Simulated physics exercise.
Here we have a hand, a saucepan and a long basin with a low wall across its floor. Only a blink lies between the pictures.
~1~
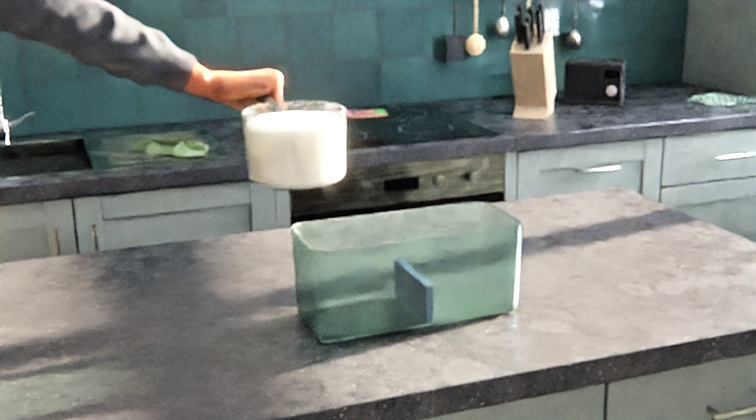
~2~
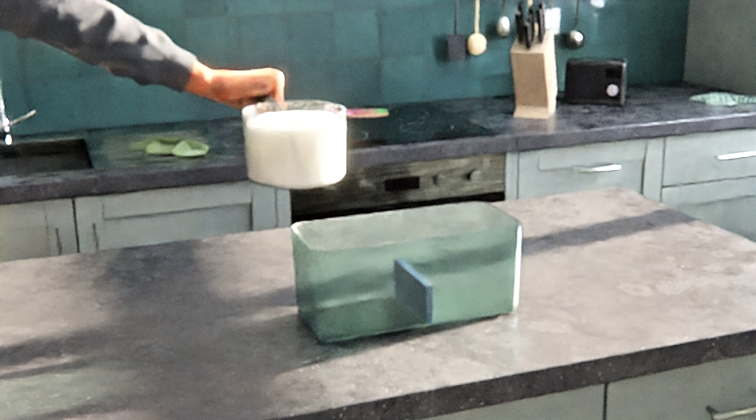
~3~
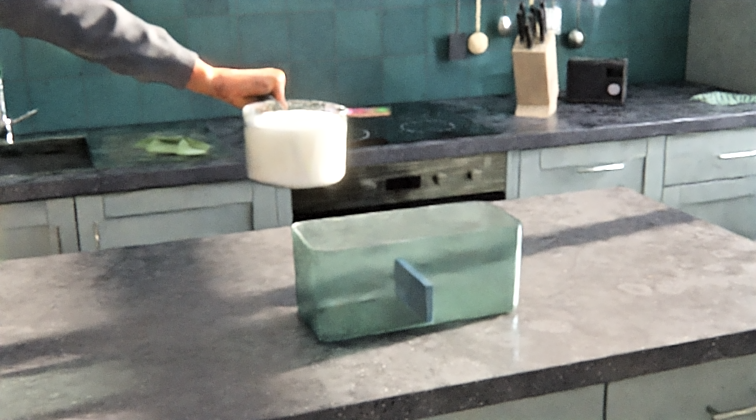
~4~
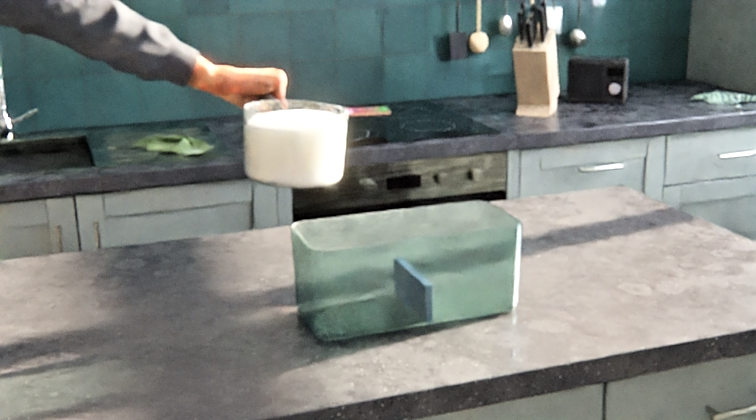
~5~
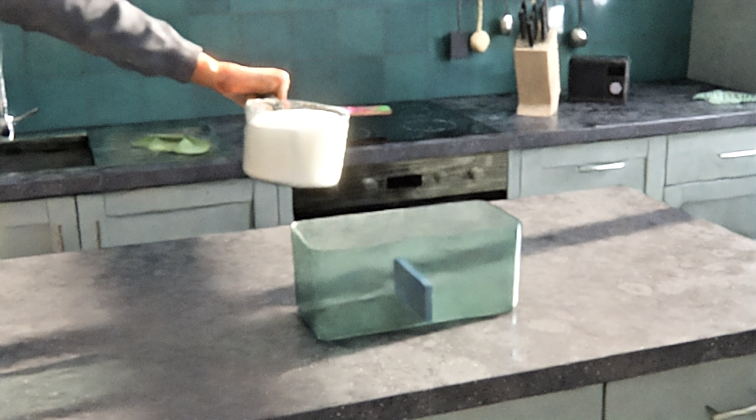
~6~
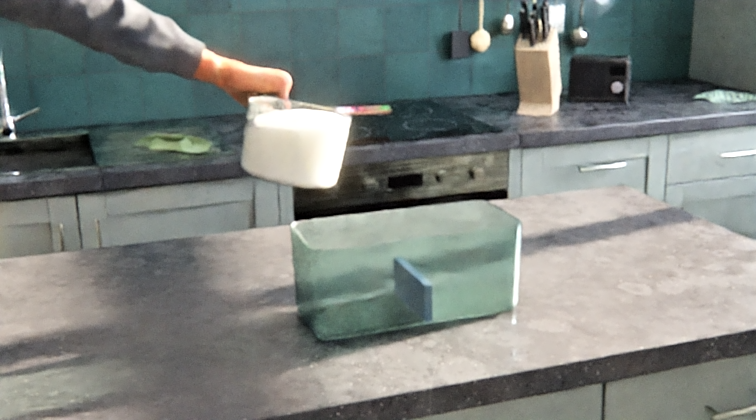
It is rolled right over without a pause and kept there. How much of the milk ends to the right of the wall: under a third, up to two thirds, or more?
It comes to under a third.
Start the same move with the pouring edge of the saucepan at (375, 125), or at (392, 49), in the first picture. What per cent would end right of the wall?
In turn 65 and 95 in a hundred.
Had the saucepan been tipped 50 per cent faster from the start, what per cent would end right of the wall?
It comes to 15 per cent or so.
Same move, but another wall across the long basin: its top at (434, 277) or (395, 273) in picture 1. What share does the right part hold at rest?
Roughly 10 per cent, and 55 per cent.
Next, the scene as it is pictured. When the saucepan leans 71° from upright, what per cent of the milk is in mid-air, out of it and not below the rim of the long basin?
About 25 per cent.
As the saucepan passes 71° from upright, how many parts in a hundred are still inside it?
Near 60 %.
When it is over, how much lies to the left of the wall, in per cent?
Roughly 75 in a hundred.
A moment on, the saucepan is tipped part way and 61 per cent is still to pour, 12 is left of the wall and 2 right of it.
Next, the saucepan is tipped right over and 10 per cent is still to pour, 61 is left of the wall and 20 right of it.
Then the saucepan is tipped right over and 0 per cent is still to pour, 78 is left of the wall and 20 right of it.
Later the saucepan is tipped right over and 0 per cent is still to pour, 77 is left of the wall and 22 right of it.
Finally, 77 per cent lies left of the wall, 22 right of it and 1 outside.
